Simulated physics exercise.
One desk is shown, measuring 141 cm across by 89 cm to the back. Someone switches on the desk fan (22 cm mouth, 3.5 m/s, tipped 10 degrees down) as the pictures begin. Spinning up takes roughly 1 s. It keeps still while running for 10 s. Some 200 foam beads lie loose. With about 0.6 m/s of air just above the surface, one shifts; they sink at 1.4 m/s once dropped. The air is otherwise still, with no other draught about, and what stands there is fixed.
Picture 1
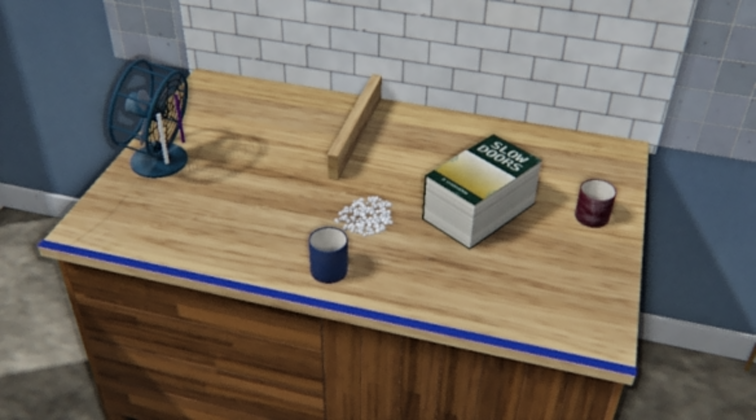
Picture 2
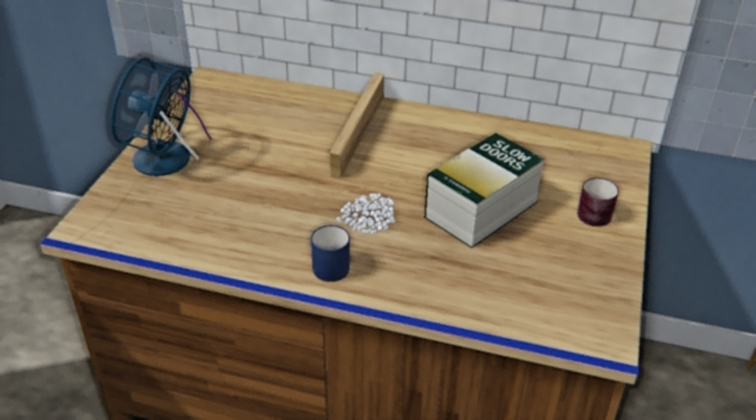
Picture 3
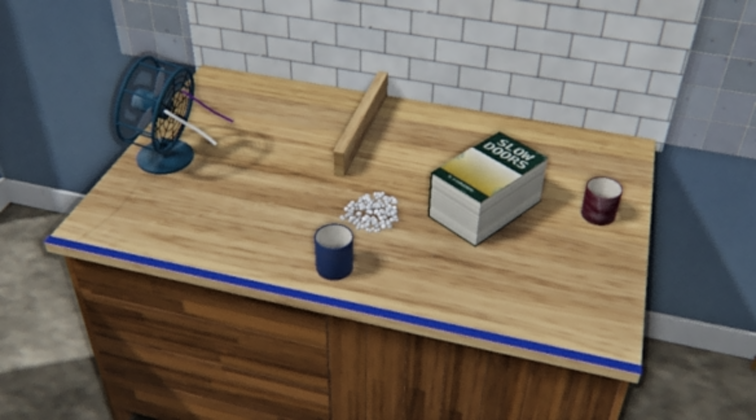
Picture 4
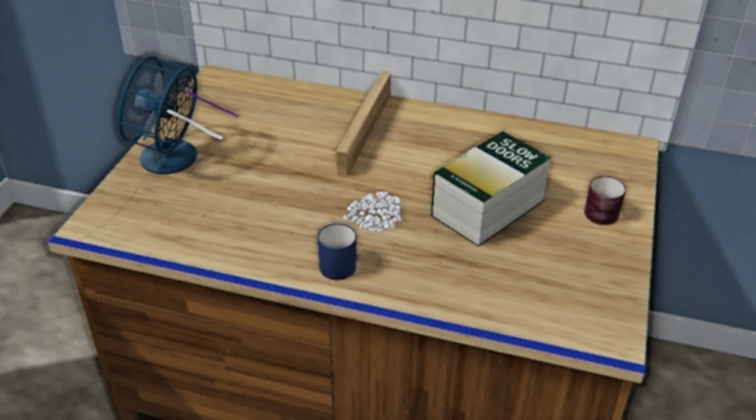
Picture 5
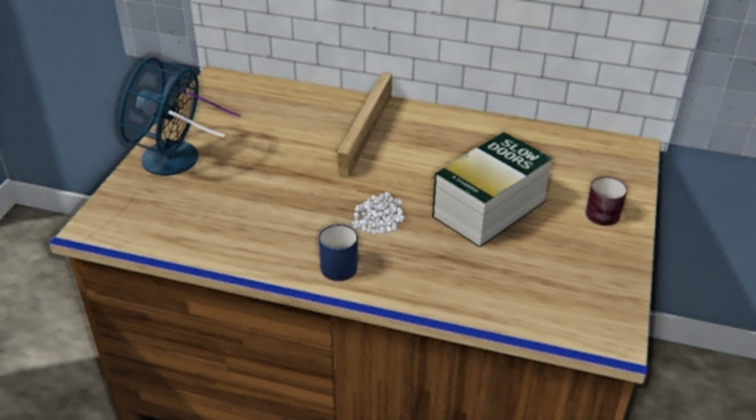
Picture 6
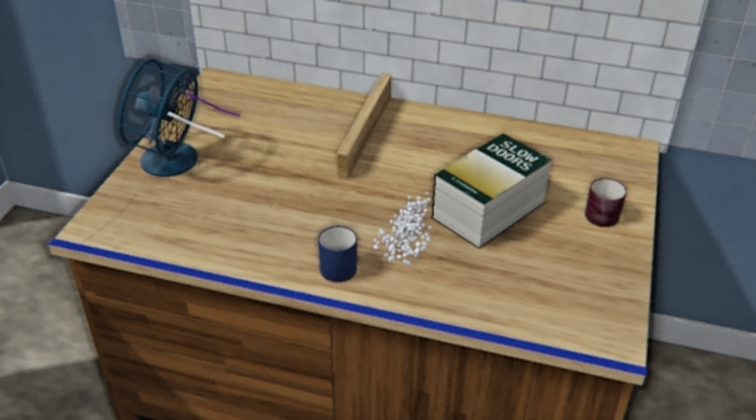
Ribbons on a blue desk fan lift and stream out over a wooden desk, then a pile of small white foam beads shifts right, spreading between a blue mug and a thick book, while everything else stays in place.
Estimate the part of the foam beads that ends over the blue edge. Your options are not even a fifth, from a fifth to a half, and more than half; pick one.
More than one half.
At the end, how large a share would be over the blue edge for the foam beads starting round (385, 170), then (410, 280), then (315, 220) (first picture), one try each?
Results, one try each: 0 %, 80 %, 90 %.
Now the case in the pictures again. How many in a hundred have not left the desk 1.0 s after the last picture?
Around 2 %.
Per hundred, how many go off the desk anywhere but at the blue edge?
Near 20 %.
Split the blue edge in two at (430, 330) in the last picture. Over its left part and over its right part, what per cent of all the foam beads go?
Estimate: Left ~ 15 %; right ~ 70 %.
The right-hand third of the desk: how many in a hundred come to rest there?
0 %.
Then, 1.0 s after the last picture, 6 % are on the move or not yet settled, 80 % are over the blue edge.
Then, 2.2 s after the last picture, 1 % are on the move or not yet settled, 80 % are over the blue edge.
Then, 4.6 s after the last picture, 1 % are on the move or not yet settled, 80 % are over the blue edge.
Then, 9.1 s after the last picture, at the end, 80 % are over the blue edge.
